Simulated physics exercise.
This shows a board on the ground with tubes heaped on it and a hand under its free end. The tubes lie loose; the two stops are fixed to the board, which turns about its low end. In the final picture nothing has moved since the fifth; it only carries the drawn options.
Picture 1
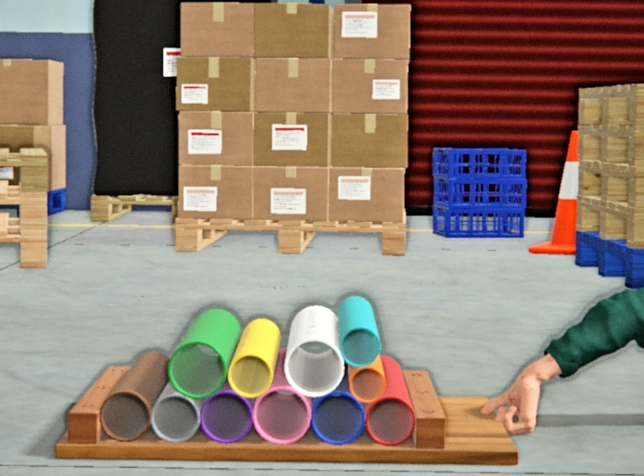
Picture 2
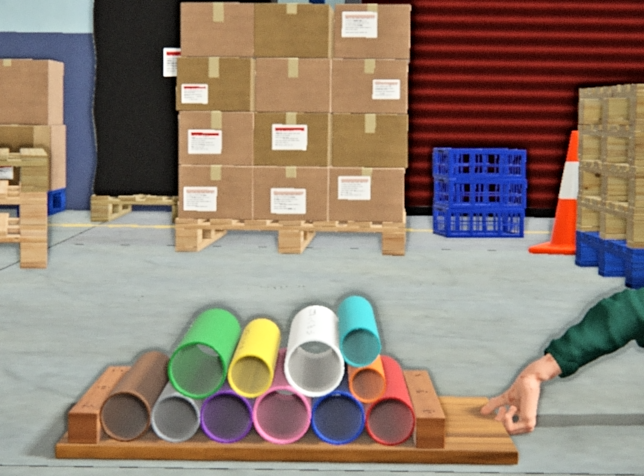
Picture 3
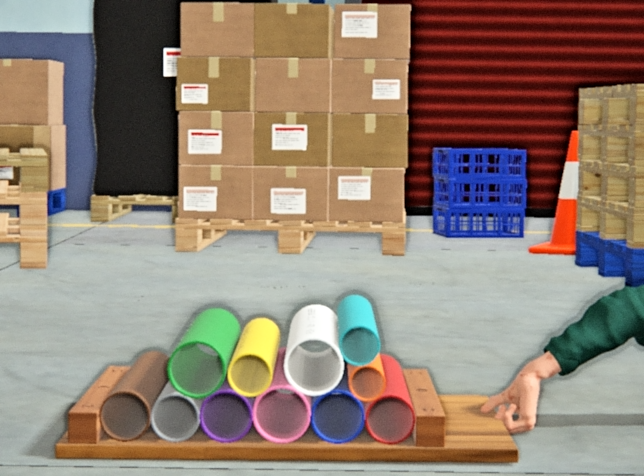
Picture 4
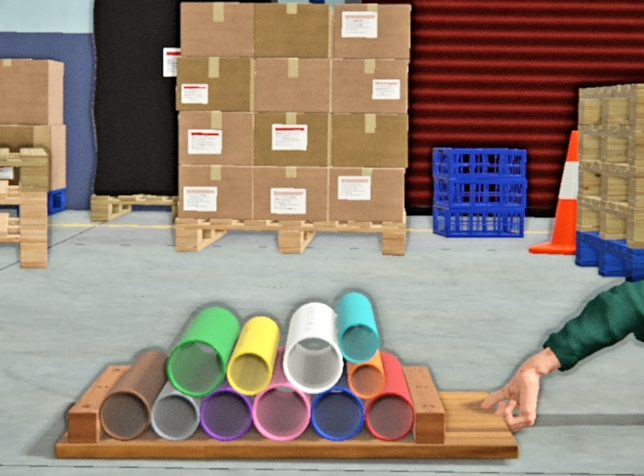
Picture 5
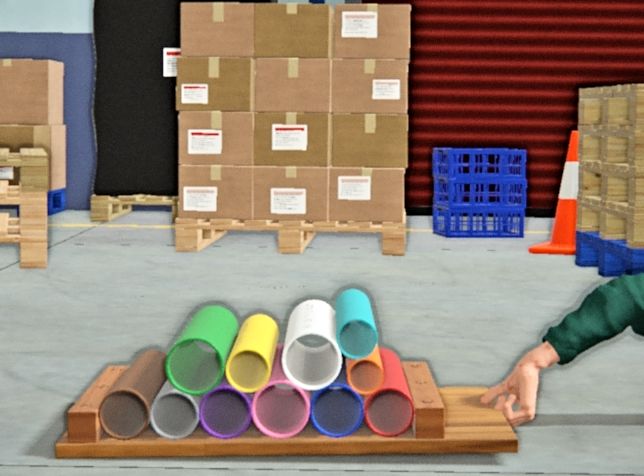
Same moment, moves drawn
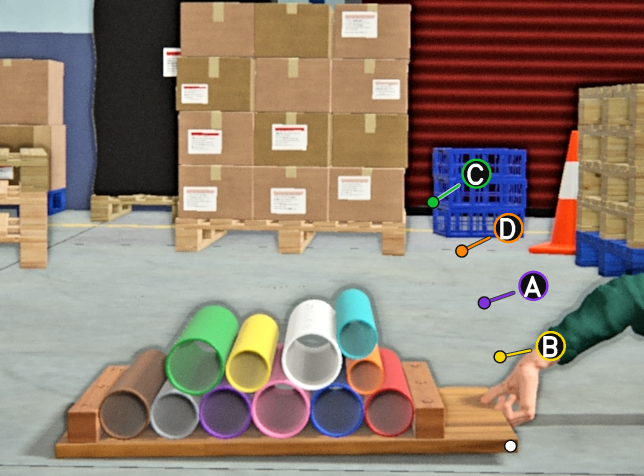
A hand at the right end of a wooden board shifted very slightly, while the heap of colourful tubes lying on the board barely moved, with stacked boxes standing still behind.
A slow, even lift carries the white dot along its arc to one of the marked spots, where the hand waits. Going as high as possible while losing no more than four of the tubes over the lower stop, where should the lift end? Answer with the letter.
The last mark within the limit is C.
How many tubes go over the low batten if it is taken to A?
The count is none.
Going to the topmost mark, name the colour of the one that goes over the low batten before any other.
The green one.
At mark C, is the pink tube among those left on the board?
Yes, with C.
On the marked copy, A at (484, 303); B at (500, 357); C at (433, 203); D at (462, 251); the white dot at (511, 446).
Following C. Soon after the start, board at 19°.
Later, board at 34°.
In the end, board at 34°, four over the low batten (yellow, white, green, turquoise).
As for the rest, A none over the low batten; B none over the low batten; D one over the low batten (green).
